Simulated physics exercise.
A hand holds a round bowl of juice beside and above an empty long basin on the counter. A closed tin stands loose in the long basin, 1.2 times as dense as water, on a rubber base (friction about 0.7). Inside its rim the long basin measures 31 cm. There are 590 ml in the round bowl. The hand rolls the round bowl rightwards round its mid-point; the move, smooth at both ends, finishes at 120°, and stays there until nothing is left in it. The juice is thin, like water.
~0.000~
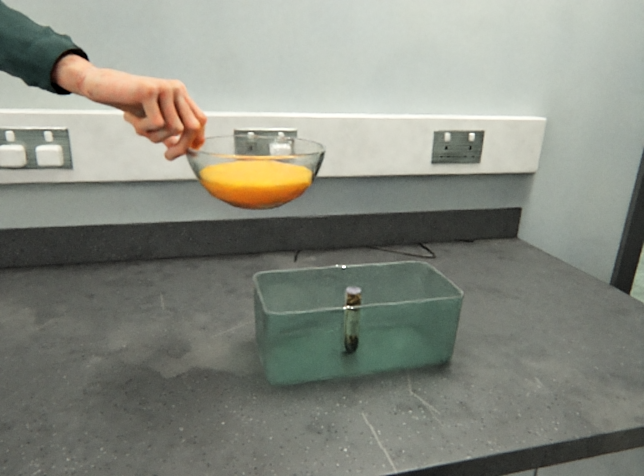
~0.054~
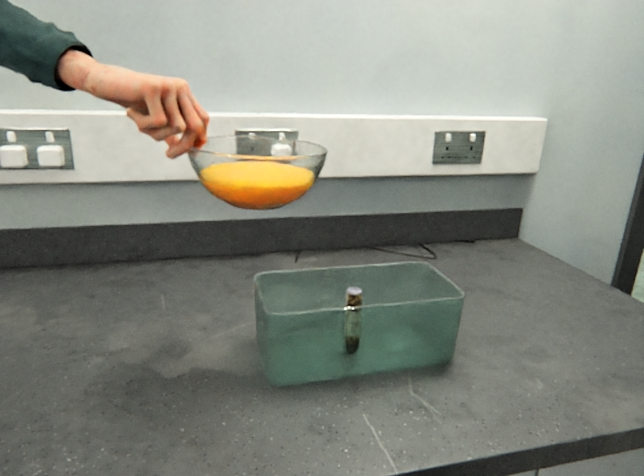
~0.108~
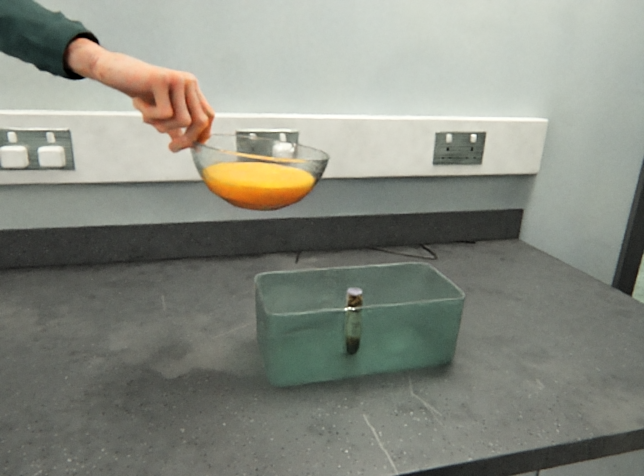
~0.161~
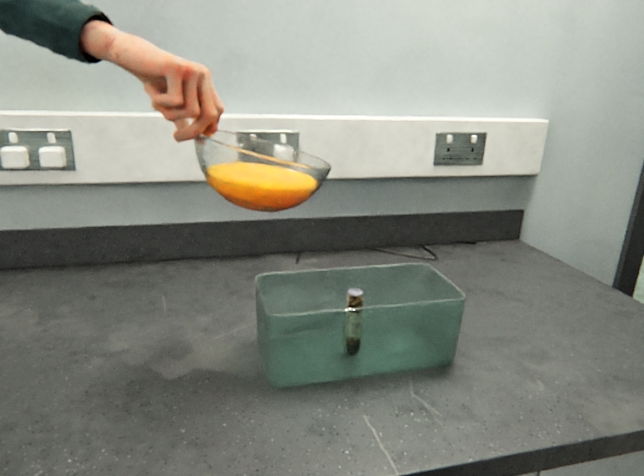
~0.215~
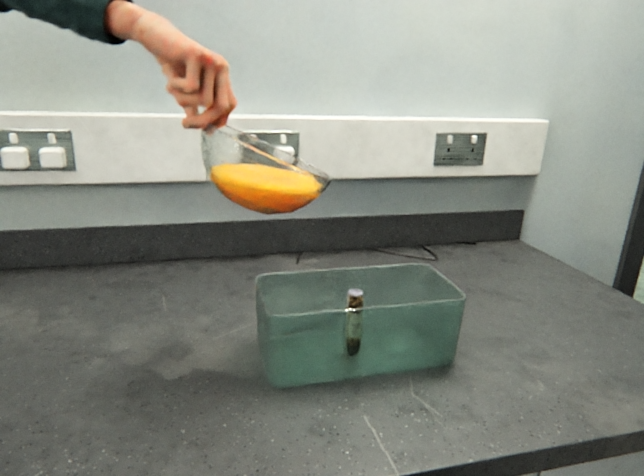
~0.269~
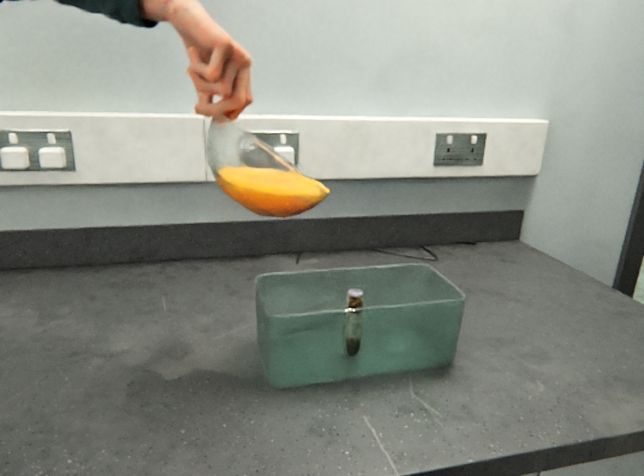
A hand holds a round glass bowl of orange juice above a long basin with a small closed container standing inside, then rolls the bowl rightwards, slowly at first, until it leans steeply and the juice reaches its lower rim.
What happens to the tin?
It goes over.
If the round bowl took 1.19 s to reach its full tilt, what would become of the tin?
Then it keeps standing.
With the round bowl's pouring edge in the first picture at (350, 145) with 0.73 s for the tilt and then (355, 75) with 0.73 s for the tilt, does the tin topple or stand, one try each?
First it remains upright; then it topples.
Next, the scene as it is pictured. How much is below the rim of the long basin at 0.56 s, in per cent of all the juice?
Some 58 per cent.
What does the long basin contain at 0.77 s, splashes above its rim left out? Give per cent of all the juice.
Some 94 per cent.
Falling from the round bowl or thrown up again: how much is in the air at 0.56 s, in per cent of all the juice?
Some 40 per cent.
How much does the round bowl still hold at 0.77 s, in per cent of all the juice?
Some 0 per cent.
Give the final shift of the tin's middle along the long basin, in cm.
Some 8.5 cm.
By 0.56 s the tilt is 104° and 2 per cent is still to pour; the tin stands where it began.
By 0.77 s the tilt is 120° and 0 per cent is still to pour; the tin leans 13°.
By 0.99 s the tilt is 120° and 0 per cent is still to pour; the tin lies on its side.
By 1.23 s the tilt is 120° and 0 per cent is still to pour; the tin lies on its side.
At rest the tin lies on its side.
